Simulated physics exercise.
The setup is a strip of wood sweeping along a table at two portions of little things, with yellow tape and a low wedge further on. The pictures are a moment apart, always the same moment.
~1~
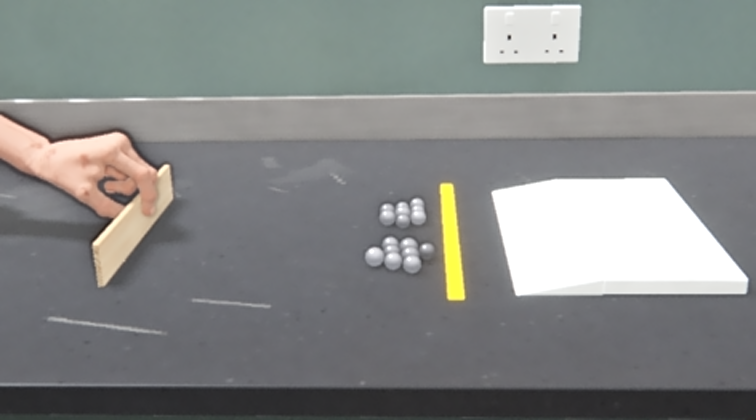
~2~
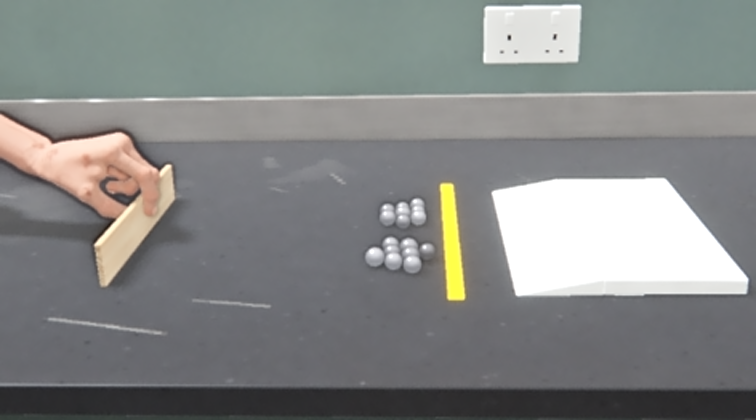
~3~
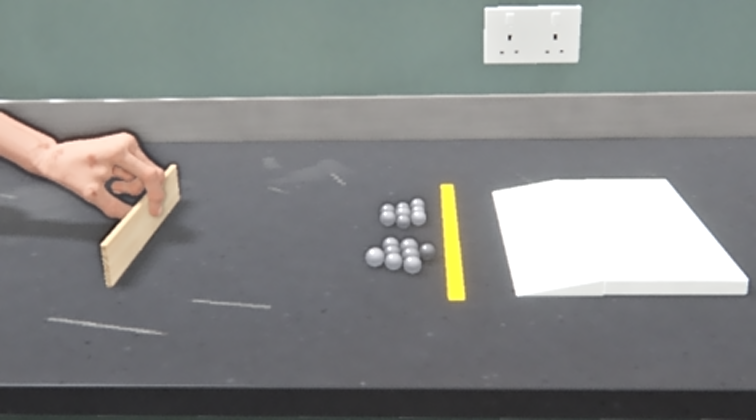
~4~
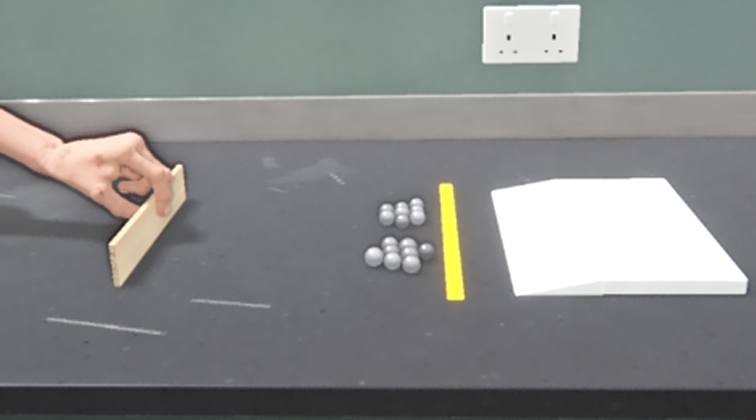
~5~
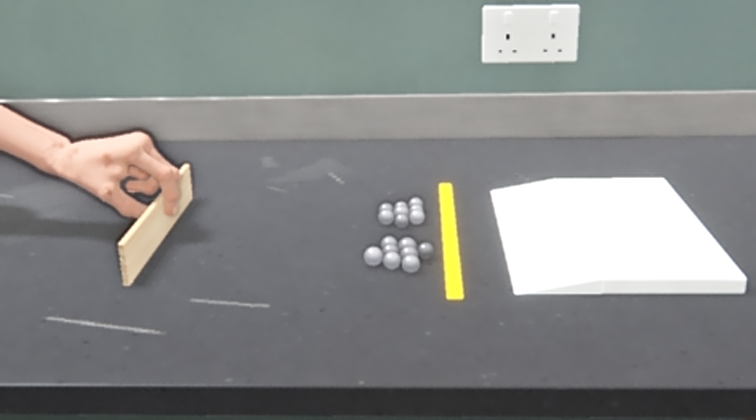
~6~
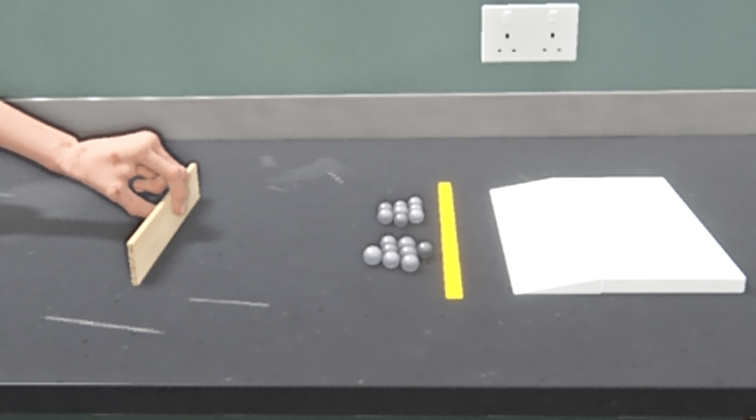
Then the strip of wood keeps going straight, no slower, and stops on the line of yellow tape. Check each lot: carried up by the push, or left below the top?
One by one: Most likely the nearer portion cannot climb over at all, most likely the farther portion cannot climb over at all.
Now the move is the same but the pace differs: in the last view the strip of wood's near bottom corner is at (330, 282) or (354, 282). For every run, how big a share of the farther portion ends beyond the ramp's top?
The first try gives 100 percent, the second 100 percent.
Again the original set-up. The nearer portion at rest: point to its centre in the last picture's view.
I'd place the middle near (487, 253).
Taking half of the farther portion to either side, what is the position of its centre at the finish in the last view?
Roughly (474, 213).
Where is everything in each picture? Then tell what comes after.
Strip of wood (104, 257), at rest; yellow tape (447, 190); top of the ramp (600, 271); nearer portion (392, 253), a few steel balls; farther portion (403, 214), a few steel balls, in the first picture.
Strip of wood (107, 257); farther portion (403, 214), in the second picture.
Strip of wood (113, 257); nearer portion (392, 253), in the third picture.
Strip of wood (121, 257); farther portion (402, 214), in the fourth picture.
Strip of wood (129, 256); nearer portion (391, 252), in the fifth picture.
Strip of wood (138, 256); yellow tape (445, 188); top of the ramp (598, 270); nearer portion (390, 251); farther portion (401, 213), in the sixth picture.
Then, 0.99 s later than the last frame, strip of wood still moving, near (313, 198); nearer portion every one short of the ramp; farther portion every one short of the ramp.
Then, 2.01 s later than the last frame, strip of wood stopped at the yellow tape; nearer portion every one short of the ramp; farther portion every one short of the ramp.
Then, 2.29 s later than the last frame, strip of wood stopped at the yellow tape; nearer portion about a tenth on the ramp, the larger part short of the ramp; farther portion every one short of the ramp.
When it is over, strip of wood stopped at the yellow tape; nearer portion not one past the top, every one short of the ramp; farther portion not one past the top, every one short of the ramp.
